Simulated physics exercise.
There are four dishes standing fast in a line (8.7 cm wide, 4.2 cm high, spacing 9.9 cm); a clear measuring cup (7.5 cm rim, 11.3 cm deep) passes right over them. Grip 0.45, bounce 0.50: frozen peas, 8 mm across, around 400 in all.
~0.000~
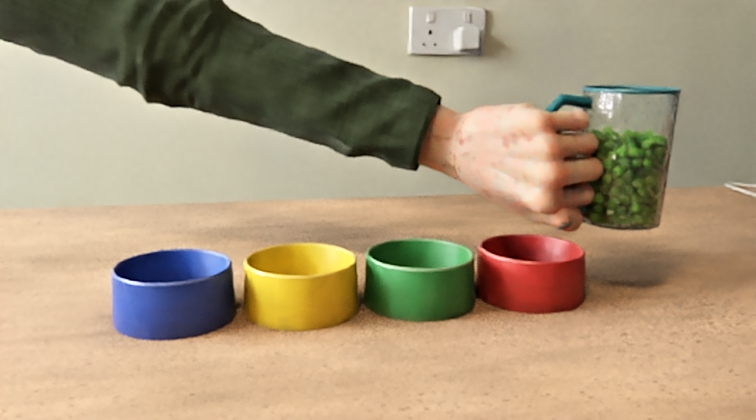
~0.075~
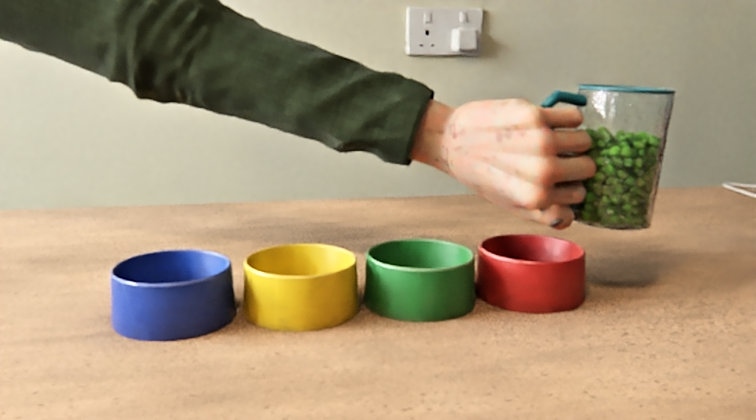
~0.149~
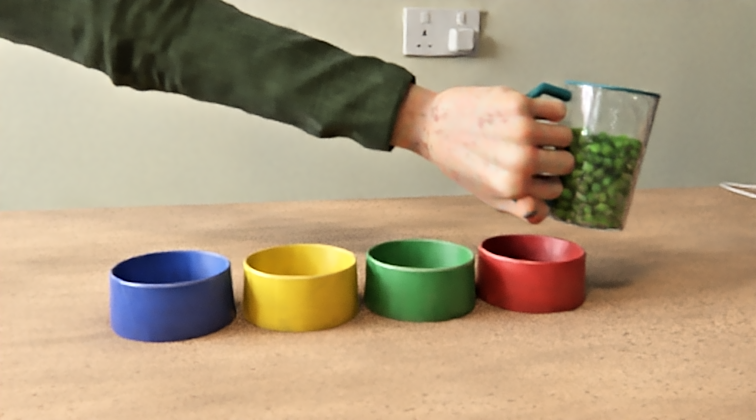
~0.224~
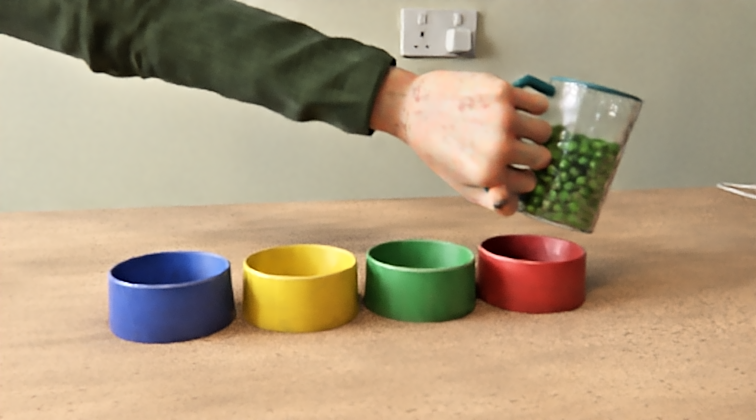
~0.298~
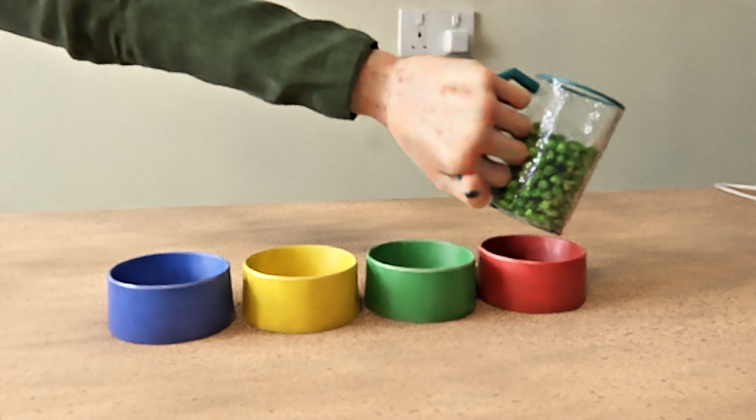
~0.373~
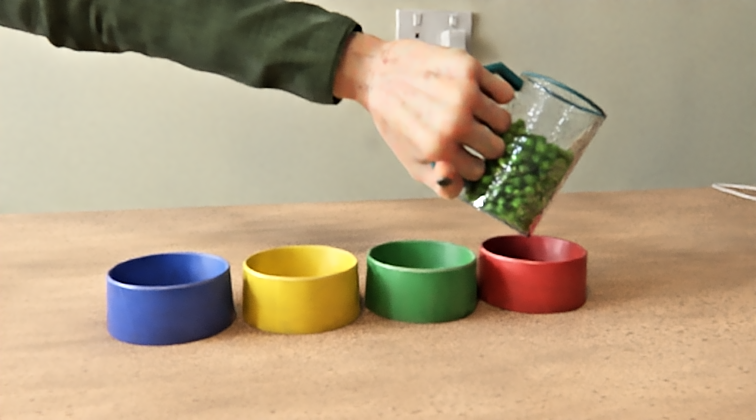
The footage shows a hand in a dark green sleeve holding a clear cup of peas beside a row of blue, yellow, green and red dishes, then moving it left above the red dish while tilting it rightward.
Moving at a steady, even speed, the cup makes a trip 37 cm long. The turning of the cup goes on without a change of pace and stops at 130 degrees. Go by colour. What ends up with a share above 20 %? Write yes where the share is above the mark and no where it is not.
Red: No, blue: No, green: No, yellow: Yes, counter: Yes.
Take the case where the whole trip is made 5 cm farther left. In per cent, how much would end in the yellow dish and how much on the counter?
After the change, yellow takes 10 while the counter takes 10.
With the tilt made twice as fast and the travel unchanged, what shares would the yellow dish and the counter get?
The yellow dish would get 0 and the counter 10.
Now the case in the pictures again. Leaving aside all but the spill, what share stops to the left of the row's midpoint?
Share on that side: Roughly 100 %.
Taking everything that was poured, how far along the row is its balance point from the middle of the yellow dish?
I'd put it near 2 cm to the left of the dish's middle.
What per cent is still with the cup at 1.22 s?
Some 90 per cent of the load.
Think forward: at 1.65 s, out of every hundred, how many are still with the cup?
About 10 percent of the load.
Then, at 0.88 s, tilt 77 degrees; cup holds 100 %.
After 1.22 s, tilt 109 degrees; cup holds 90 %, yellow 10 %.
After 1.65 s, tilt 130 degrees; cup holds 10 %, blue 5 %, yellow 60 %.
At rest (2.4 s), red 0 %, blue 5 %, green 0 %, yellow 60 %, counter 35 %.
